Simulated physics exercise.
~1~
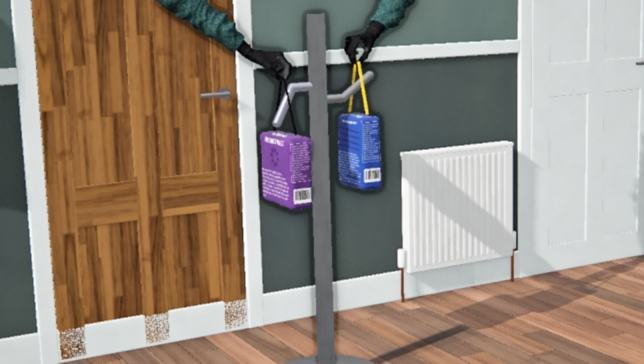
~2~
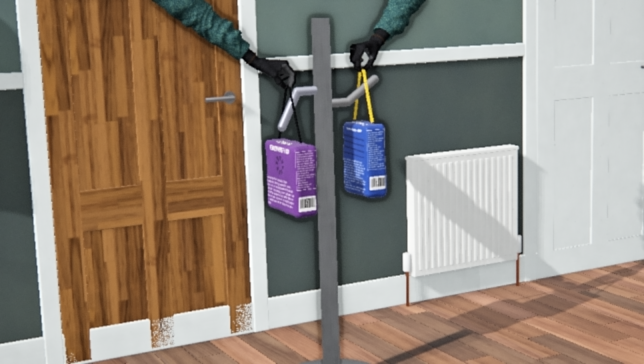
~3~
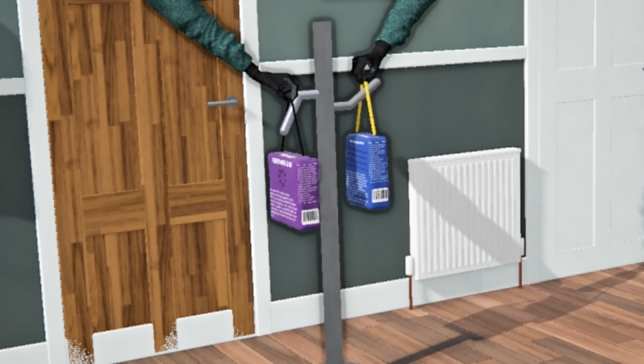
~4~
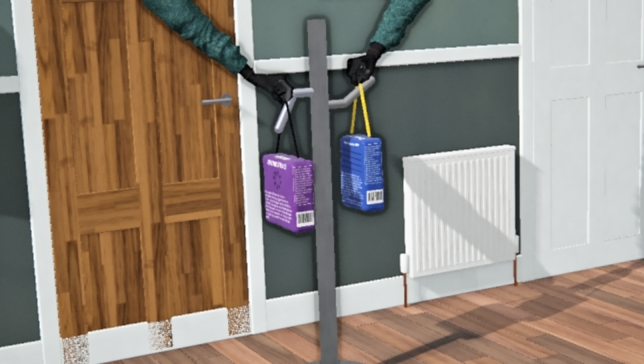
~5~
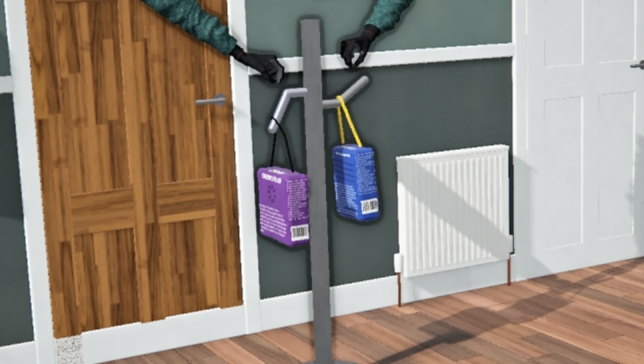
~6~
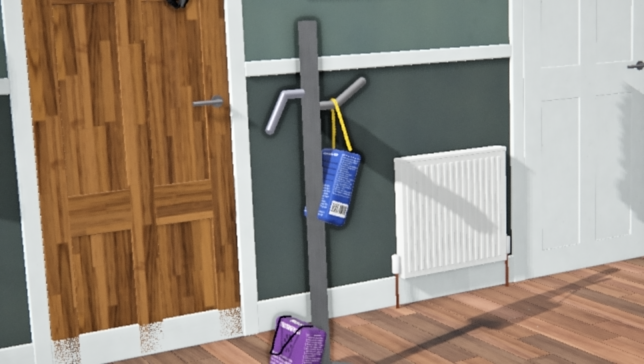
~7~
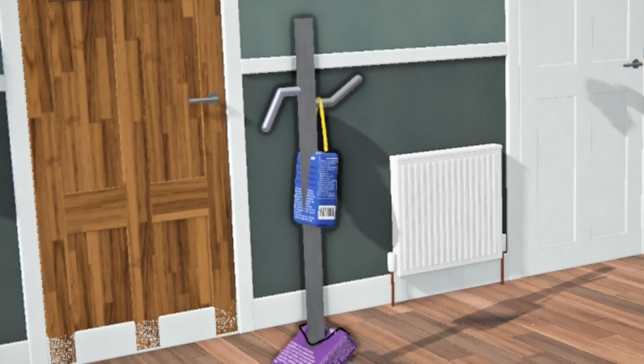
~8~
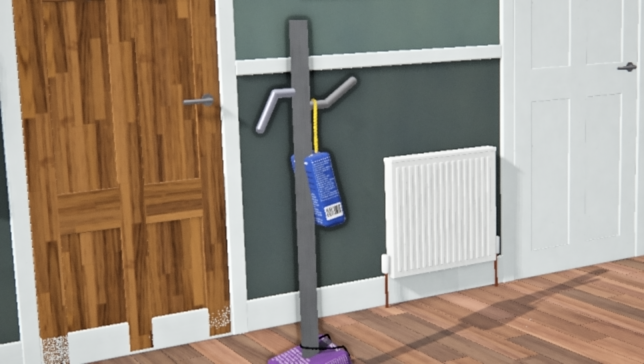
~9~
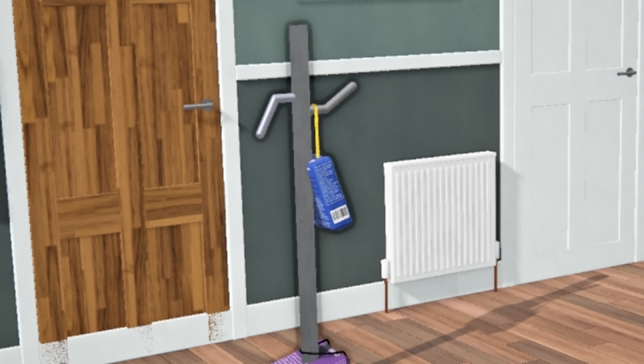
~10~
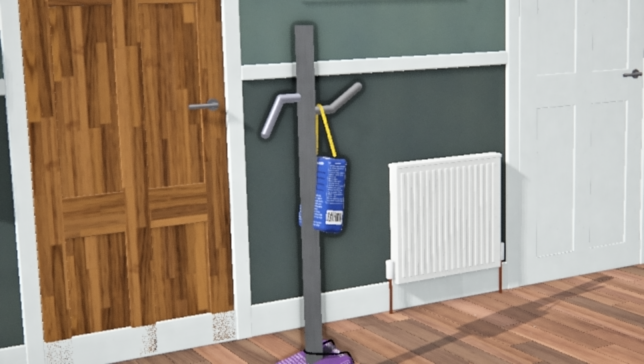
In a hallway seen from the front by a slightly swaying camera, a grey coat stand with two rod pegs stands between a wooden door and a white radiator. Two black-gloved hands in green sleeves hold a purple bag by a dark loop on the left and a blue sack by a yellow loop on the right. They lower the loops onto the pegs, then let go and draw back. The purple bag slips off and drops to the floor at the stand's base, tipping onto its side. The blue sack swings behind the post and back, and remains hanging from its peg.
